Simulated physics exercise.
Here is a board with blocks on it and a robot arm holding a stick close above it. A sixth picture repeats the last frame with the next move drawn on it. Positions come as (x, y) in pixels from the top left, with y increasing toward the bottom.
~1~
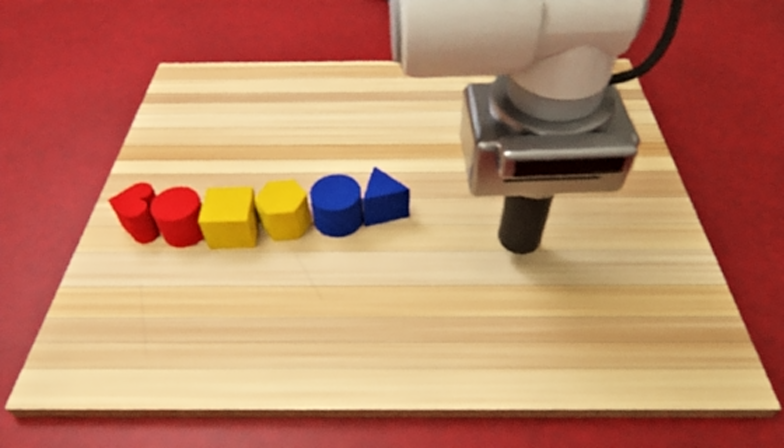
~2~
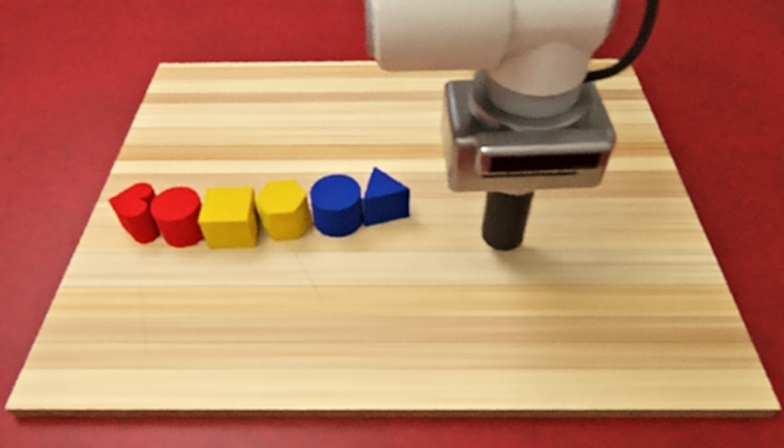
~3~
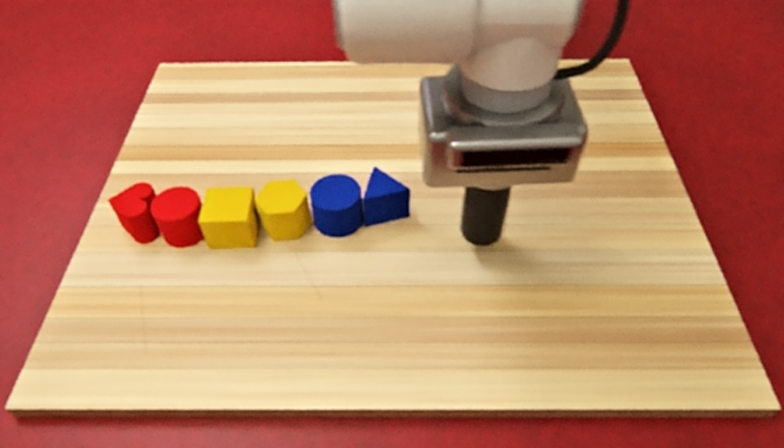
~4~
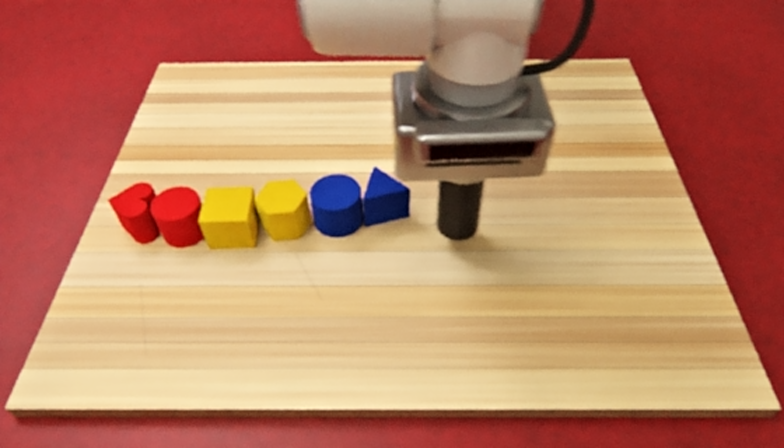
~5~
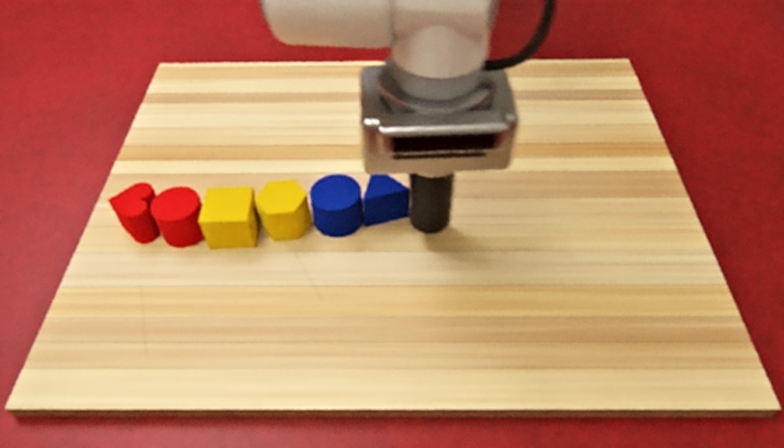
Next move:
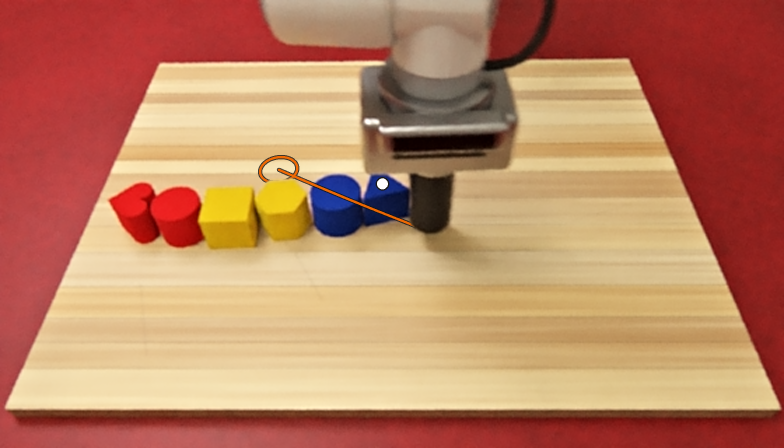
At the start, six red, yellow and blue blocks sit in a row on a wooden board, with a robot arm holding a dark stick to their right. The arm moves steadily left until the stick is close beside the blue triangular block, while the blocks stay still.
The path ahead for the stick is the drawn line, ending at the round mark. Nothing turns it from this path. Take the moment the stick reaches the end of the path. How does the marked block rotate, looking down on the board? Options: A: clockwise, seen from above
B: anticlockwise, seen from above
Option A.
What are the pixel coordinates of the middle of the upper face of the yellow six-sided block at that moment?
Roughly at (251, 215).
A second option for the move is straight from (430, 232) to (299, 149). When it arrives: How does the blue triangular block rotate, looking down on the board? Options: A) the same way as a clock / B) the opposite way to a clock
Letter B.
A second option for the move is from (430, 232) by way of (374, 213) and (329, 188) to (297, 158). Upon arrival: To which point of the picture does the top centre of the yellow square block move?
I'd place it at (199, 211), taking the centre of its top.
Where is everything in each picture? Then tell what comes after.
Stick tip (519, 238); block tops, red circle (175, 202); yellow square block (226, 203); yellow six-sided block (281, 196); blue circle (335, 191); blue triangular block (382, 184), in the first picture.
Stick (502, 235); blocks unchanged, in the second picture.
Stick (481, 230); blocks unchanged, in the third picture.
Stick (457, 225); blocks unchanged, in the fourth picture.
Stick (430, 218); red circle (175, 202); yellow square block (226, 203); yellow six-sided block (281, 196); blue circle (335, 191); blue triangular block (382, 184), in the fifth picture.
Path on the board, from (430, 232) to (279, 170); the dot is on the blue triangular block.
The first path, step by step. One third of the way, stick (373, 196); yellow six-sided block (276, 198), turned 15° clockwise; blue circle (325, 188); blue triangular block (350, 160), turned 45° anticlockwise.
Two thirds of the way, stick (322, 176); red circle (158, 205); yellow square block (205, 207); yellow six-sided block (251, 215), turned 45° clockwise; blue circle (291, 188); blue triangular block (322, 138), turned 25° clockwise.
At the end, stick (276, 156); red circle (158, 205); yellow square block (205, 207); yellow six-sided block (251, 215), turned 45° clockwise; blue circle (288, 187); blue triangular block (318, 132), turned 45° clockwise.
